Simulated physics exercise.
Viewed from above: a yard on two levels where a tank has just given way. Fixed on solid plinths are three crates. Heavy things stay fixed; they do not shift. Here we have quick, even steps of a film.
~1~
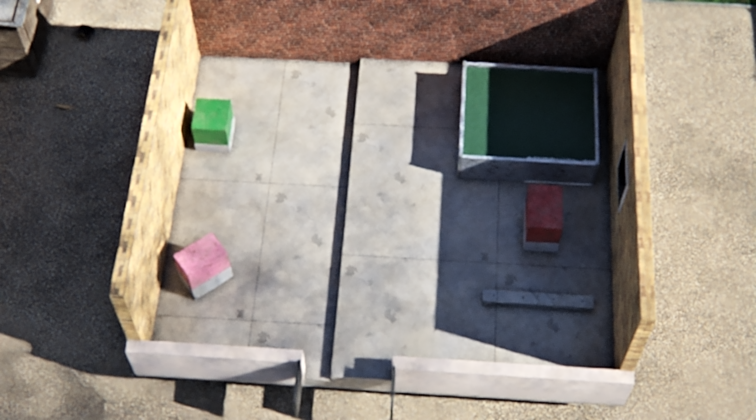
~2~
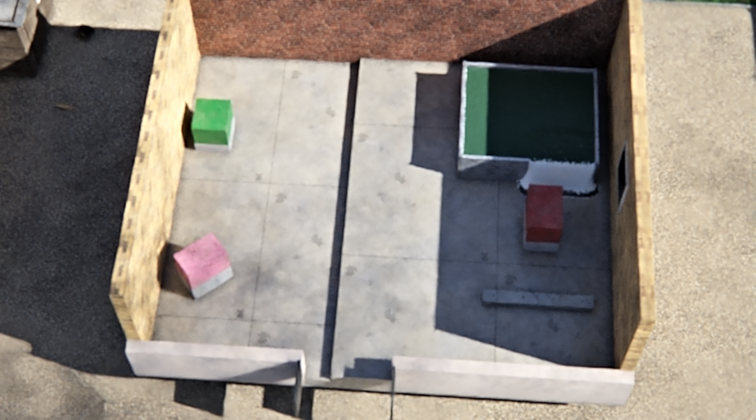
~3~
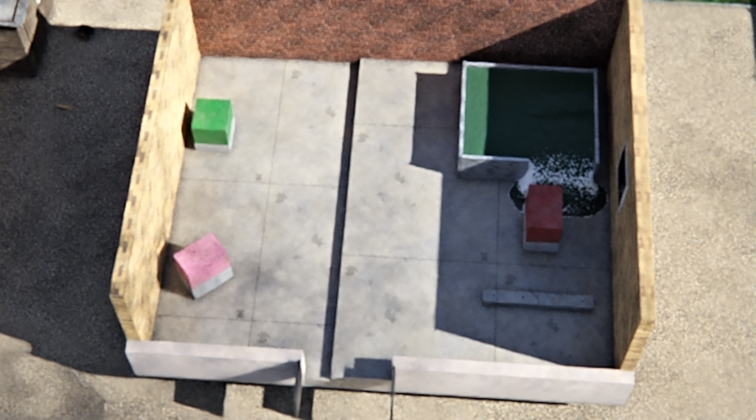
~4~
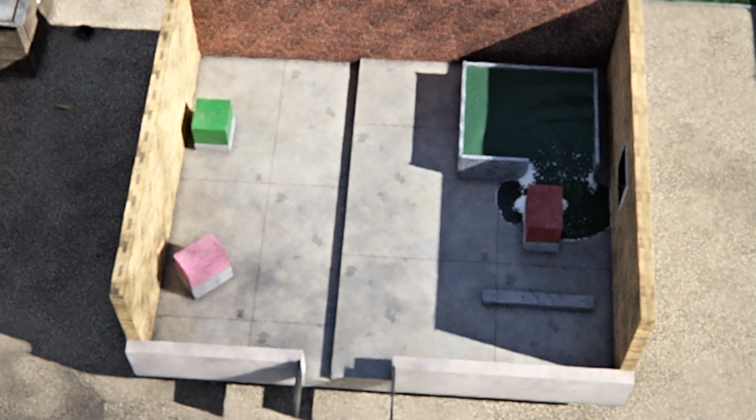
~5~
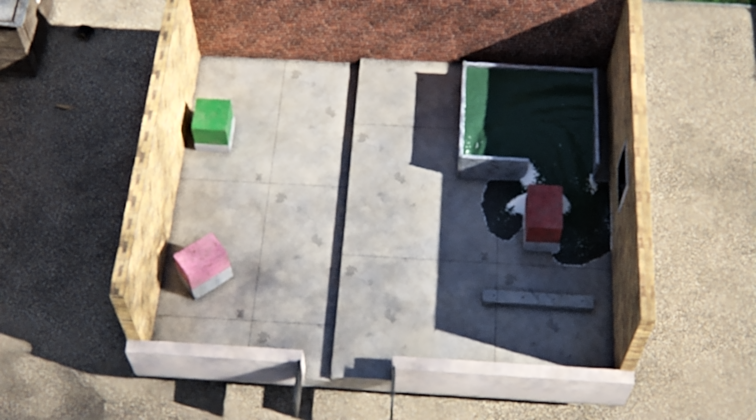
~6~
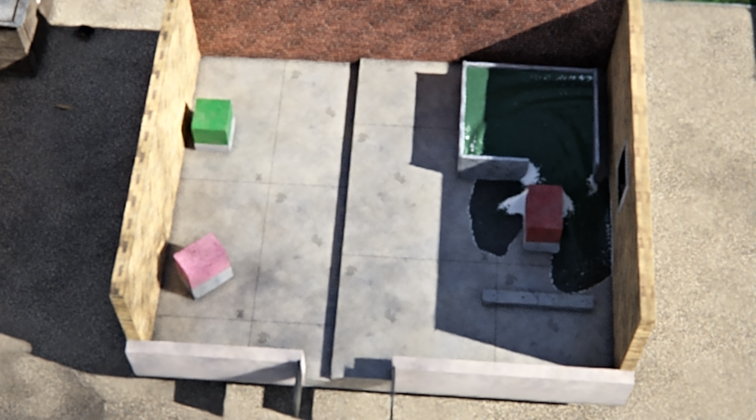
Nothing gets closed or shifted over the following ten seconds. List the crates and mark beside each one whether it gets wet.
Green crate - stays dry; red crate - gets wet; pink crate - stays dry.
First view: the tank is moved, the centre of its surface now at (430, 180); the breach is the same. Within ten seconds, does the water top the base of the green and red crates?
Green crate: Untouched; red crate: Untouched.
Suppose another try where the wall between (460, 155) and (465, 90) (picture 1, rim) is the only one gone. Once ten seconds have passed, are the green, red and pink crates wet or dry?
Going through them, the green gets reached, the red is never reached and the pink is never reached.
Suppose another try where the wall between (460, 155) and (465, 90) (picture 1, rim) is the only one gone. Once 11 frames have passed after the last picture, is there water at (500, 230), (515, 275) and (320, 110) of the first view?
Okay, the first is left untouched, the next is left untouched, and the last is waterlogged.
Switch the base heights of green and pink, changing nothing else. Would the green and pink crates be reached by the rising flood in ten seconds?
In short, green is left untouched; pink is left untouched.
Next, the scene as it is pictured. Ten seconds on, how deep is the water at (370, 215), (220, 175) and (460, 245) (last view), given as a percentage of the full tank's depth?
Going in order, that's 6, 20 and 6 %.
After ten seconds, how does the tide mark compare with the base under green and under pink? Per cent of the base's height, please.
I'd say 80 per cent for the first one and 40 per cent for the second.
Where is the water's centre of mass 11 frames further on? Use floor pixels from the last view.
I'd mark it close to (536, 179).
A moment on, water covers 15 % of the floor; the green crate not reached, the red crate water round its plinth, the pink crate not reached.
Next, water covers 30 % of the floor; the green crate not reached, the red crate water round its plinth, the pink crate not reached.
Then, water covers 60 % of the floor; the green crate not reached, the red crate water round its plinth, the pink crate not reached.
Later, water covers 80 % of the floor; the green crate water round its plinth, the red crate water round its plinth, the pink crate water round its plinth.
In the end, water covers 90 % of the floor; the green crate stayed above the water, the red crate was topped, the pink crate stayed above the water.
